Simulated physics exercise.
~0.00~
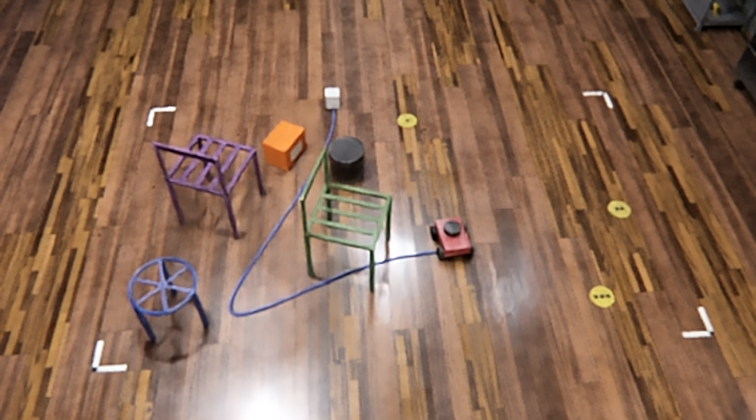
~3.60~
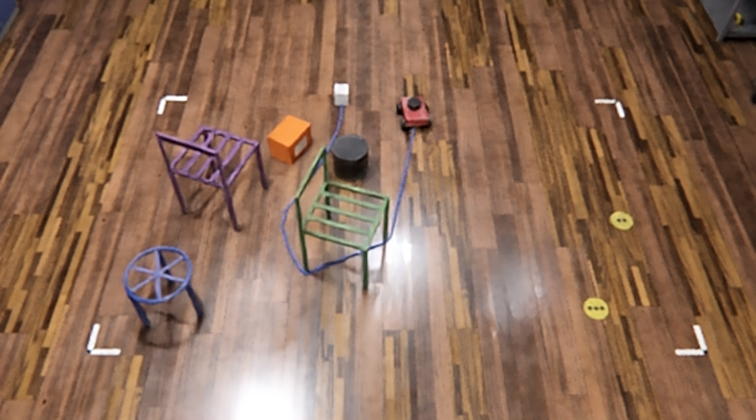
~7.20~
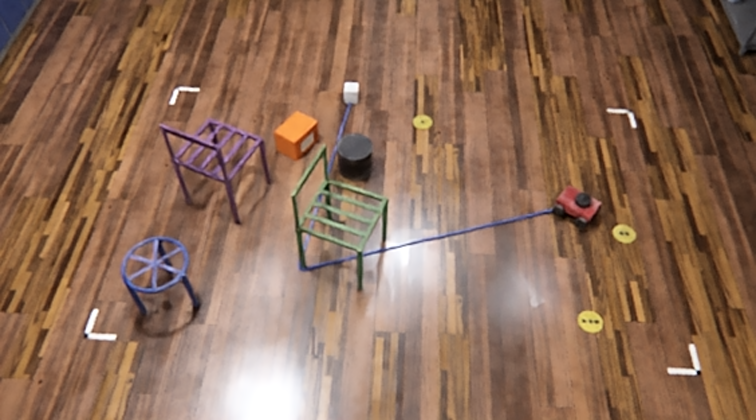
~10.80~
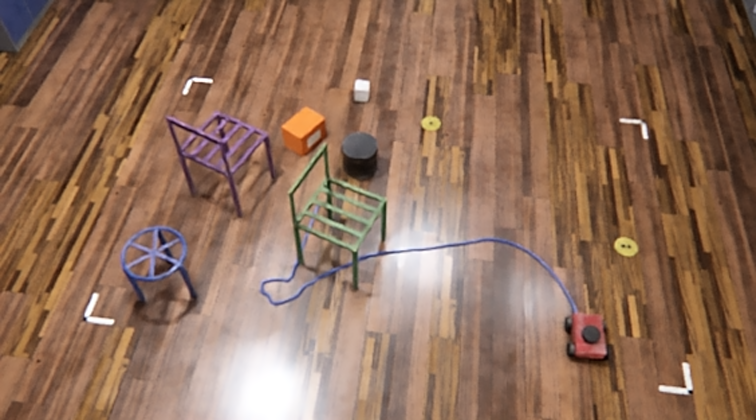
A green chair stands near the middle of a wooden floor seen from above, with a purple chair and blue stool to the left and an orange box and black bin behind it. A small red cart trails a blue lead that loops past the green chair from a white block at the back. The cart first moves to the yellow mark at the back, then down and right to the second, drawing the lead taut around a chair leg. It finally heads down to the third mark, and the lead ends up unplugged, lying loosely curved under the green chair, the furniture unmoved.
